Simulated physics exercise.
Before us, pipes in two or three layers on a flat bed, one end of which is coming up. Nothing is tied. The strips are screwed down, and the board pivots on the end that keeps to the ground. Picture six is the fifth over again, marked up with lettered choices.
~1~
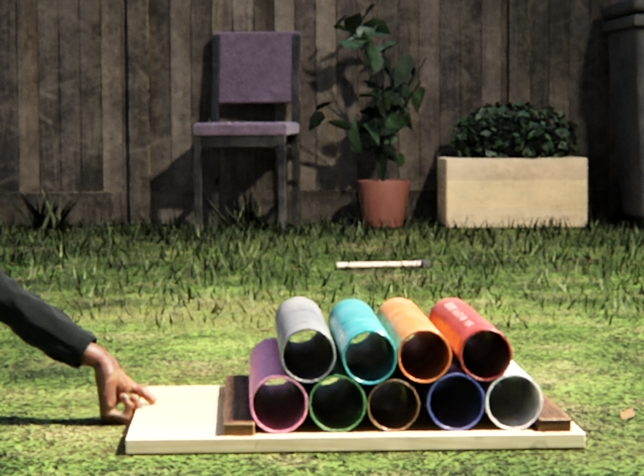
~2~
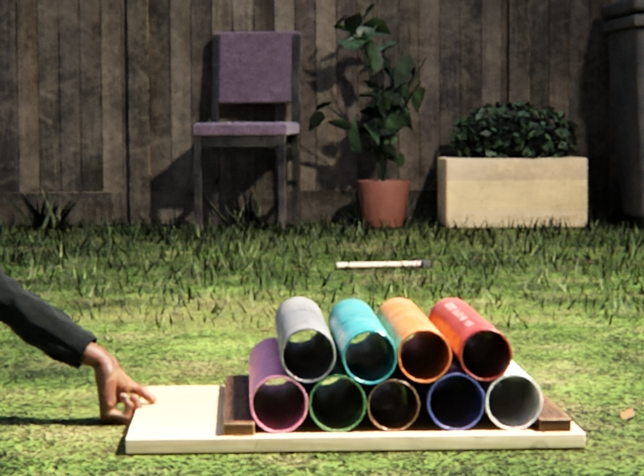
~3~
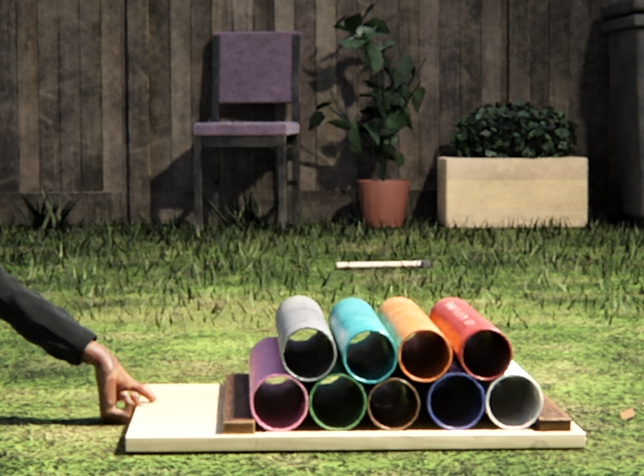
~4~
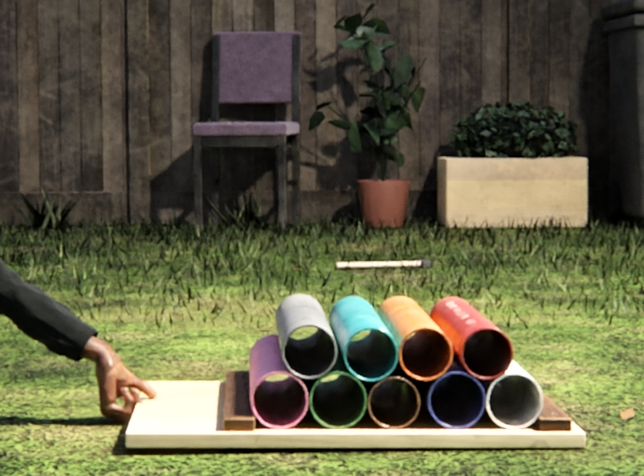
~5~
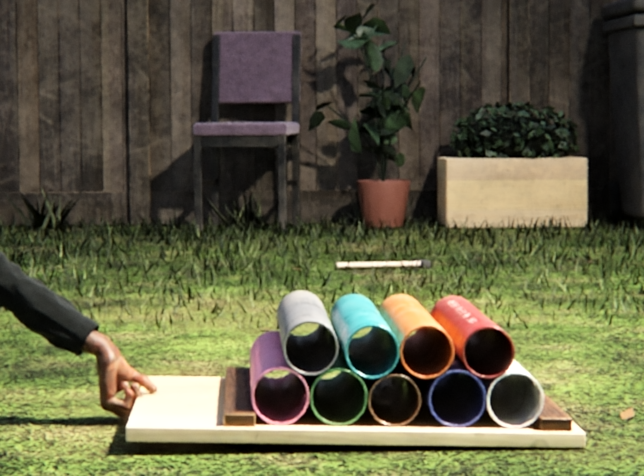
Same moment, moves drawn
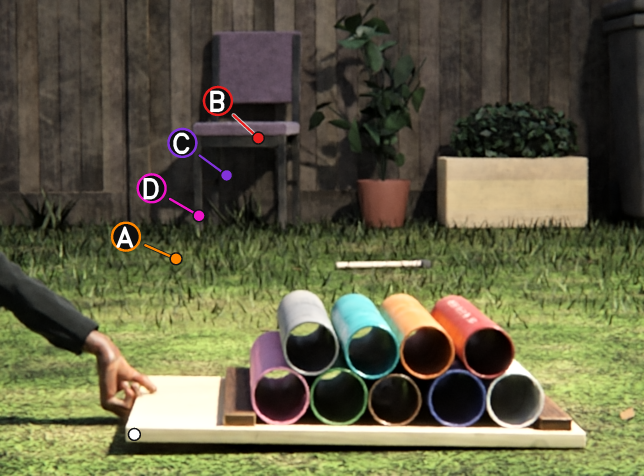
A hand slightly raises the left end of a board holding nine stacked colourful pipes.
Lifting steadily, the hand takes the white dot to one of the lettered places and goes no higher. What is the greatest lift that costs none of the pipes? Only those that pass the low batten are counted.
At most to A.
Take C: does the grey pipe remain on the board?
No.
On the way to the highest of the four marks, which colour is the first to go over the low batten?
It is the red one.
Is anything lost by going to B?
Yes, at B.
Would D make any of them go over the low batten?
Yes, at D.
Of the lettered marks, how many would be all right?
One of the four.
On the copy, A at (176, 259); B at (258, 138); C at (227, 175); D at (199, 216); the white dot at (134, 435).
On A. First, board at 16°.
Then, board at 25°.
Finally, board at 25°, none over the low batten.
By contrast, B nine over the low batten; C nine over the low batten; D nine over the low batten.
